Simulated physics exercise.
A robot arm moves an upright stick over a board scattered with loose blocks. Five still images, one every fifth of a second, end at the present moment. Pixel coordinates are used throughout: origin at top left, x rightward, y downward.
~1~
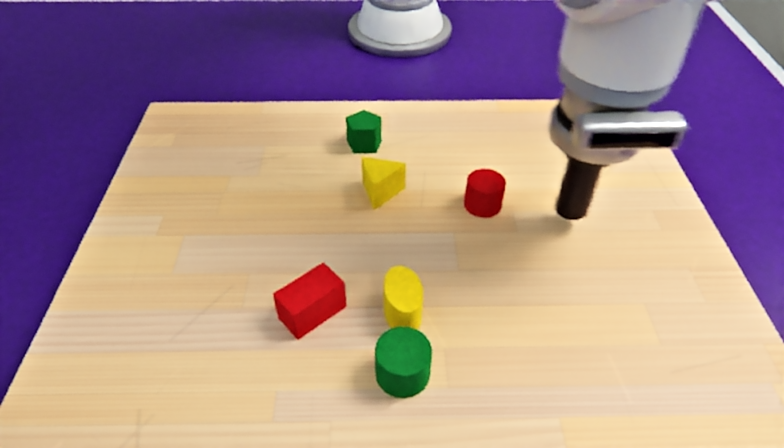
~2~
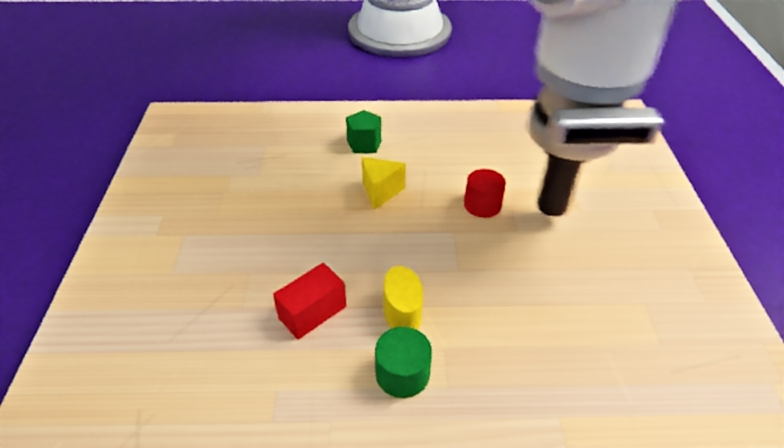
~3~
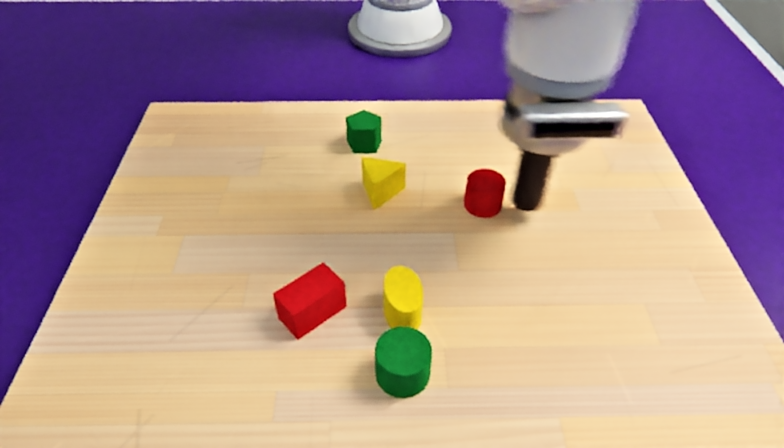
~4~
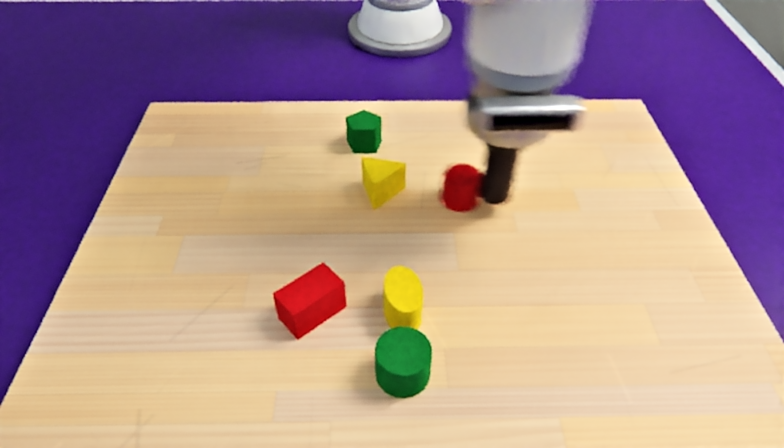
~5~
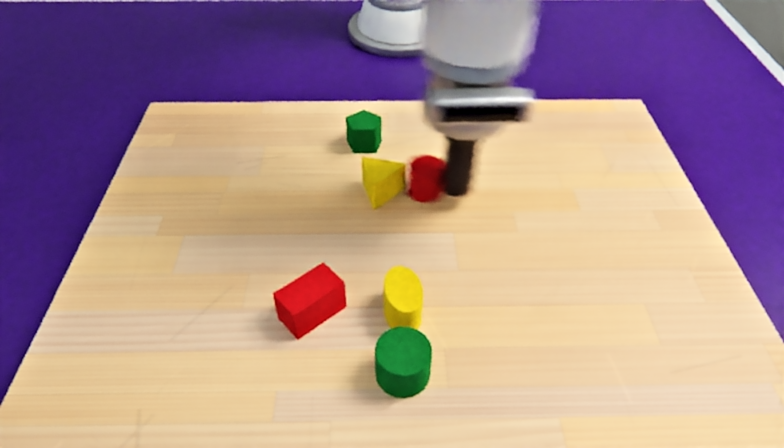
A robot arm holding a dark upright stick glides left across a pale wooden board on a purple surface, seen from above at an angle by a still camera. A green pentagonal block, a yellow three-sided block and a red cylinder sit toward the back, with red, yellow and green blocks nearer. The stick meets the red cylinder and pushes it left, close beside the yellow three-sided block.
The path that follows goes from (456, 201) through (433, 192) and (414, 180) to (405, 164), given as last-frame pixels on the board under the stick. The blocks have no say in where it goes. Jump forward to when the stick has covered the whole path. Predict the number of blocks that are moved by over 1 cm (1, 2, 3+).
Here I'd predict two blocks moving more than 1 cm.
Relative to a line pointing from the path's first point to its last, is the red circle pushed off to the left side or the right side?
Its shift is leftward.
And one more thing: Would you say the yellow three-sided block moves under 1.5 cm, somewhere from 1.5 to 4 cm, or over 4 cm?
The distance will be 1.5 to 4 cm.
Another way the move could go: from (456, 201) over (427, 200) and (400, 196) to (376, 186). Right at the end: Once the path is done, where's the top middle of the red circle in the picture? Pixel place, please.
Close to (385, 141).
The first path, step by step. Halfway along, stick at (423, 173); yellow three-sided block at (366, 165), turned 60° anticlockwise; red circle at (393, 151).
At the end, stick at (406, 151); green pentagon unmoved; yellow three-sided block at (362, 164), turned 80° anticlockwise; red circle at (373, 140).
